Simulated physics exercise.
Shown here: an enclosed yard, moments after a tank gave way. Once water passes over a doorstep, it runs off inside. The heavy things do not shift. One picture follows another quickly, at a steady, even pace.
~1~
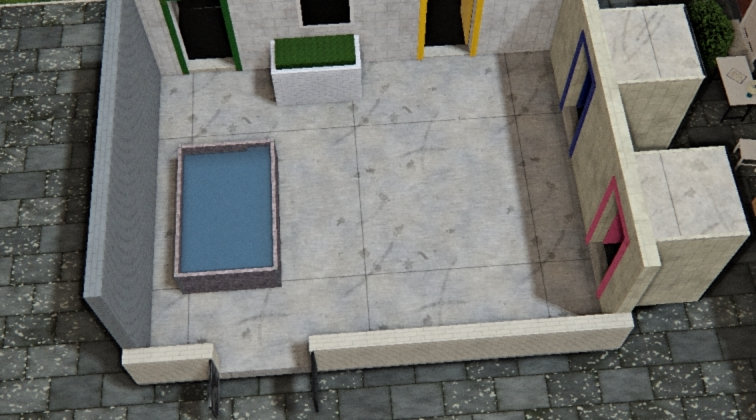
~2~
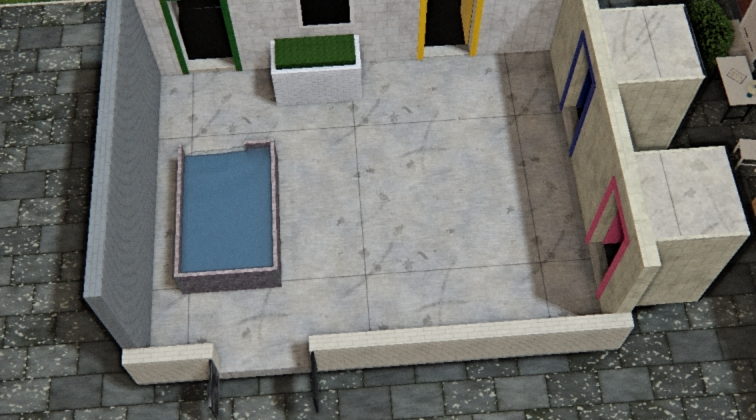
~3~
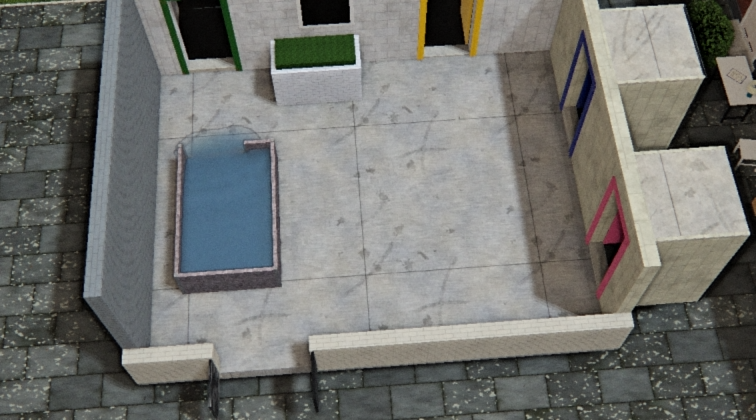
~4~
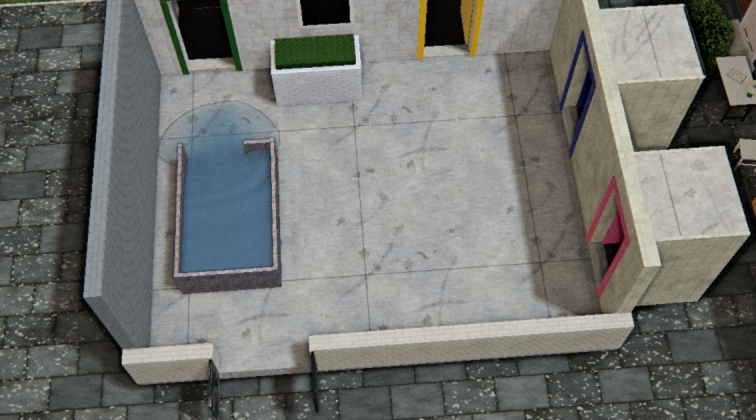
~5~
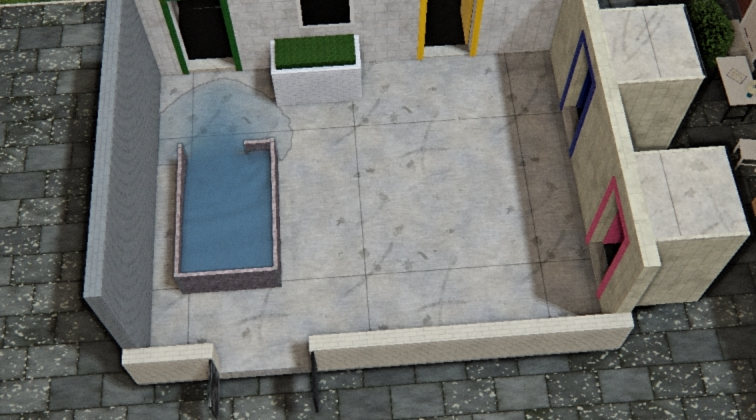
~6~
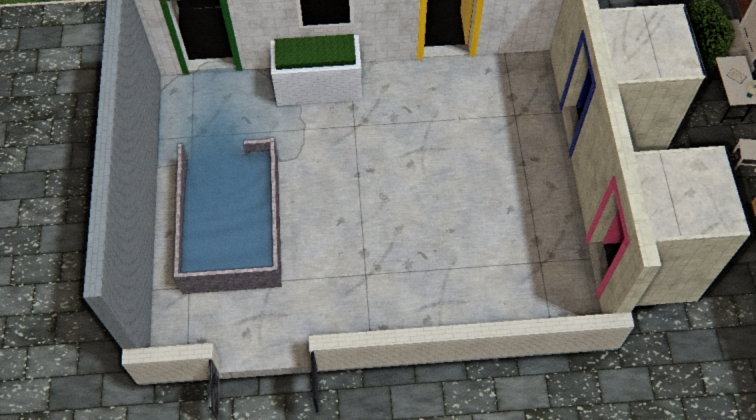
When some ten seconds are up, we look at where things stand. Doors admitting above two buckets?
Blue door: Within two buckets, yellow door: Within two buckets, pink door: Within two buckets, green door: Exceeds two buckets.
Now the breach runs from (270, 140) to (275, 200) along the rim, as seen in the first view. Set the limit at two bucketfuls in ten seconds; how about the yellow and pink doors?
Outcome - yellow door breaks the threshold, pink door breaks the threshold.
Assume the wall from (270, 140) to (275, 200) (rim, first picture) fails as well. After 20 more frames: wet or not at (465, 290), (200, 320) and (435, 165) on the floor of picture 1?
Spot one ends up deluged, spot two untouched by the spill, spot three deluged.
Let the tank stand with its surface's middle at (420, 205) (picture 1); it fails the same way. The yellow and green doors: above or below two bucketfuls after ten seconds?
Yellow door tops the mark, green door falls short.
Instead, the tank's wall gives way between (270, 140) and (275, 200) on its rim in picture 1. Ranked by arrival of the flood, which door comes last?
The answer is the green one.
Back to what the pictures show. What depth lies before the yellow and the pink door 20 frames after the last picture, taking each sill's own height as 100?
I'd put it at close to 50 and 0 per cent.
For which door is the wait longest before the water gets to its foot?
I'd go with the pink door.
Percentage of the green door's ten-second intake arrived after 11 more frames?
My figure is 40 in a hundred.
A moment on, water covers 15 % of the floor; the blue door not reached, the yellow door not reached, the pink door not reached, the green door over two buckets in.
Next, water covers 15 % of the floor; the blue door not reached, the yellow door not reached, the pink door not reached, the green door far over two buckets in.
Then, water covers 25 % of the floor; the blue door not reached, the yellow door wet at the sill, nothing in, the pink door not reached, the green door far over two buckets in.
Later, water covers 55 % of the floor; the blue door wet at the sill, nothing in, the yellow door wet at the sill, nothing in, the pink door not reached, the green door far over two buckets in.
In the end, water covers 90 % of the floor; the blue door wet at the sill, nothing in, the yellow door wet at the sill, nothing in, the pink door wet at the sill, nothing in, the green door far over two buckets in.
